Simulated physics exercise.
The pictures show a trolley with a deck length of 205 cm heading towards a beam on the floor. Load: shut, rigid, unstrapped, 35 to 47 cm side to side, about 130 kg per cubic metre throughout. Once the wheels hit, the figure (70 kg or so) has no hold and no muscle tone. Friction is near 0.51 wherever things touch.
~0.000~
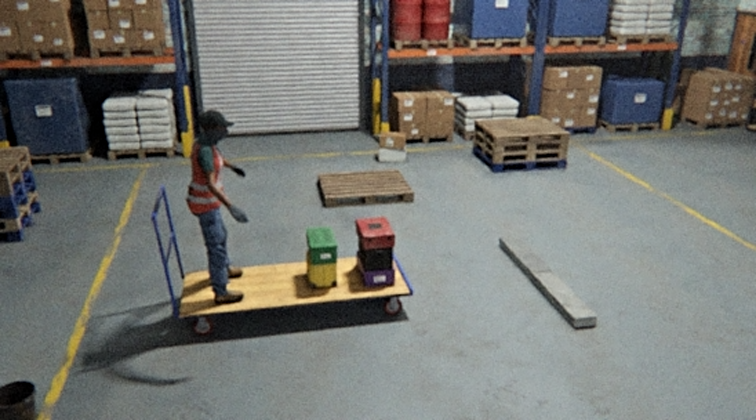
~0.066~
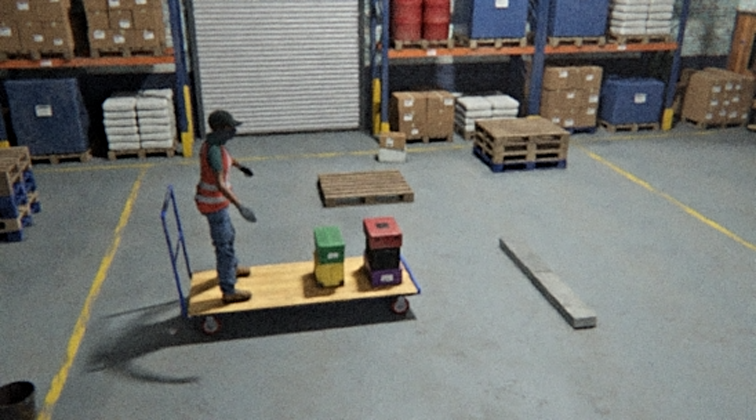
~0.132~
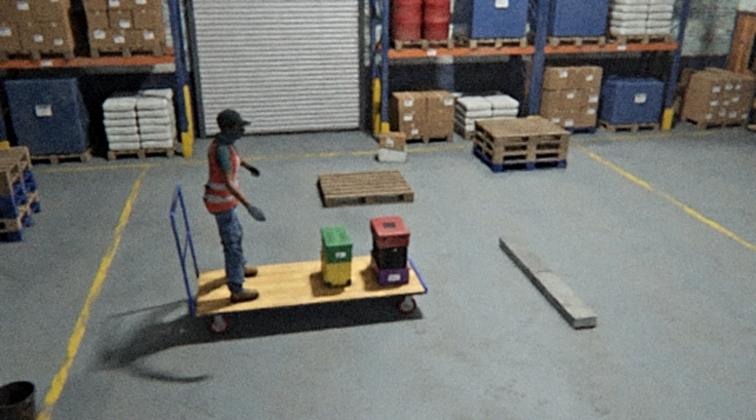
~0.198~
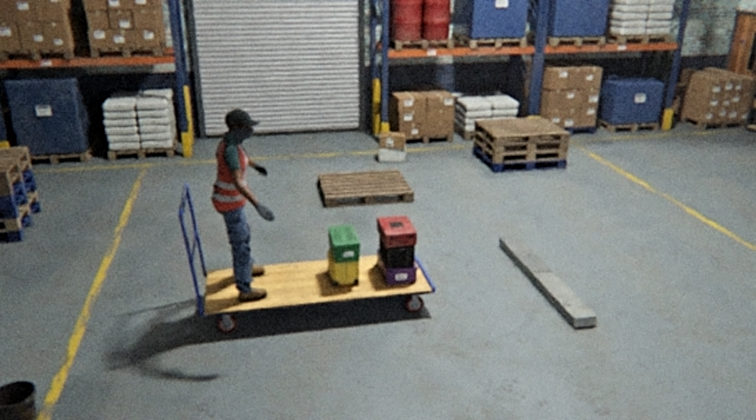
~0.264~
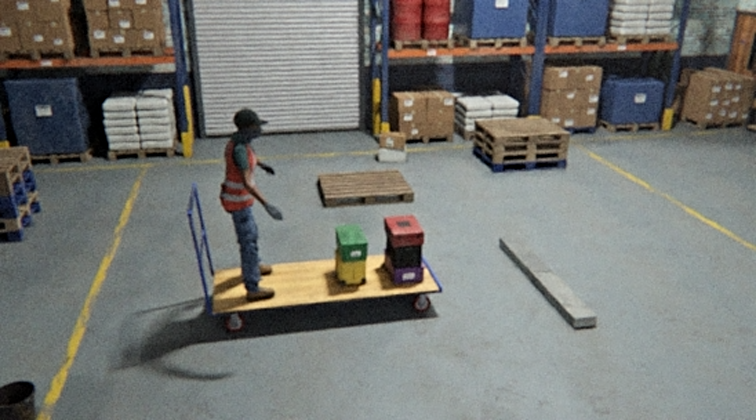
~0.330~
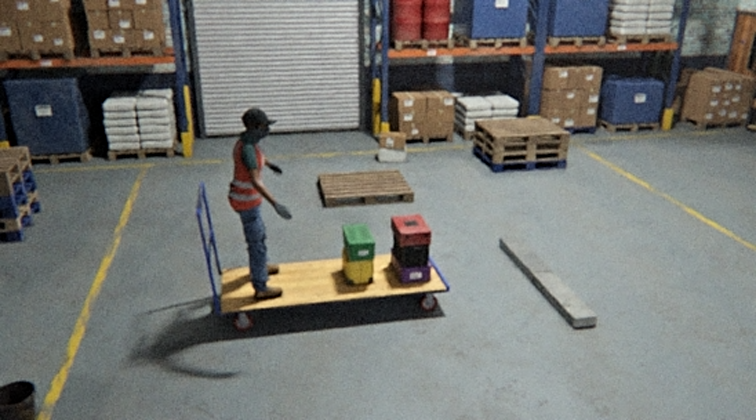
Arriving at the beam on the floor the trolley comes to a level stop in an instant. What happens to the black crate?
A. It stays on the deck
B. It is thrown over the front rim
(A) It stays on the deck.
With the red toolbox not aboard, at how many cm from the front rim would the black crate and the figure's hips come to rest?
Black 10 behind, hips 150 behind.
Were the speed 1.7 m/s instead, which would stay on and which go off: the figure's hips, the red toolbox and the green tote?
I'd expect the hips to stay in place, red to come away and green to come away.
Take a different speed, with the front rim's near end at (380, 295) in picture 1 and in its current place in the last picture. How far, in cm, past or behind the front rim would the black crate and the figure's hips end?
So the black one ends up 60 cm ahead of the front rim, while the hips settle 80 cm behind it.
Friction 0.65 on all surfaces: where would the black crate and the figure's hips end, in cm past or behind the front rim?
So the black load stays 20 behind while the hips end up 150 behind the front rim.
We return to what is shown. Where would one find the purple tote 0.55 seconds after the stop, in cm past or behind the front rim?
About 20 cm behind the rim.
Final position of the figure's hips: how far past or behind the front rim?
The hips end up about 150 cm behind the front rim.
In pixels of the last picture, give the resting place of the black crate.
Resting point approx. (530, 236).
The wheels strike at 1.38 s.
After 1.93 s the black crate is 16 cm behind the rim, tilted 0°, near (529, 236) in the last picture's view.
After 2.38 s the black crate is 16 cm behind the rim, tilted 0°, near (530, 236) in the last picture's view.
When all is still (2.8 s), nothing is past the rim; behind it, green tote, black crate, yellow suitcase, purple tote, red toolbox and the figure's hips.
